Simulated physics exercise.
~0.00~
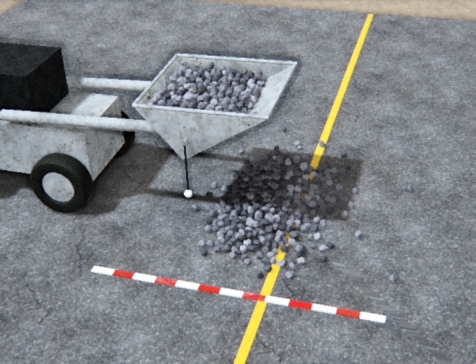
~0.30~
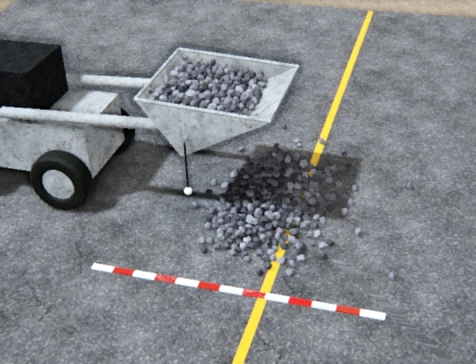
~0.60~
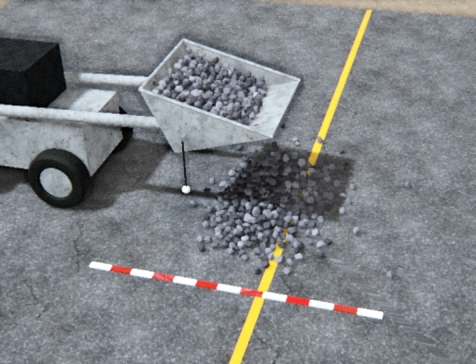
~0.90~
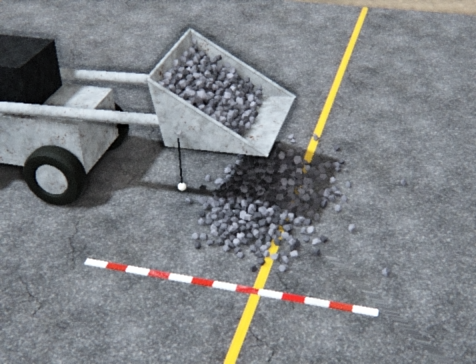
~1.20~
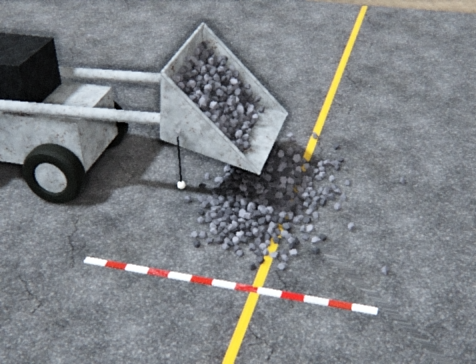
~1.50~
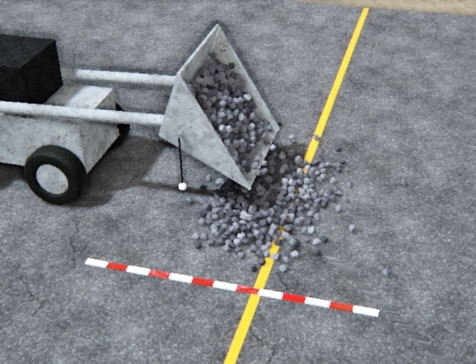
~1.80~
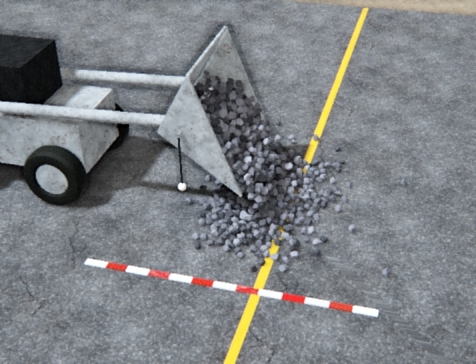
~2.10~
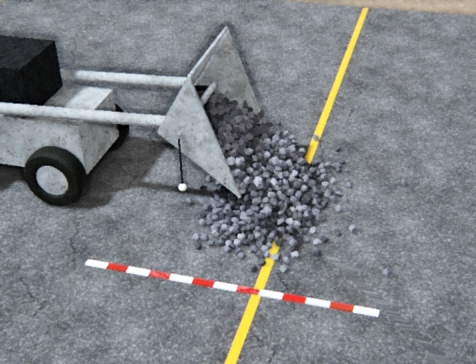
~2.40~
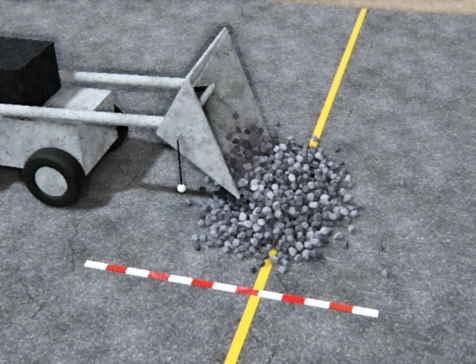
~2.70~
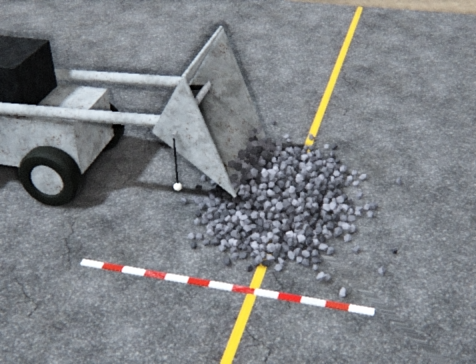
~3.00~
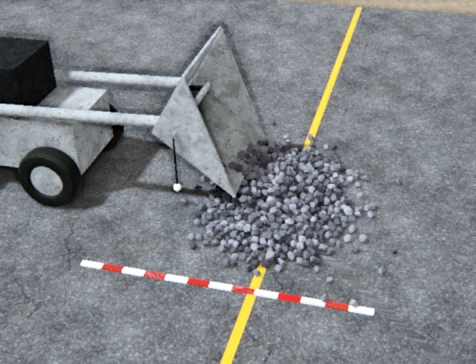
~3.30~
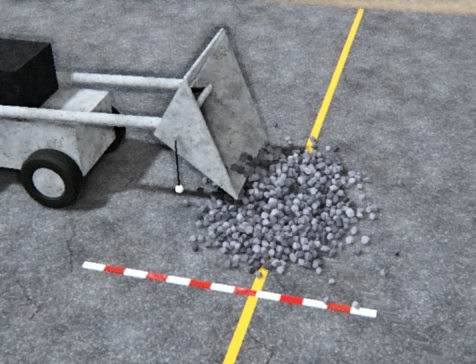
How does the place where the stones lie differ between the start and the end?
At the start some of the stones sit up in the bucket and the rest lie on the ground below it. By the end nearly all of them are lower down, in one larger heap on the ground across the yellow line.
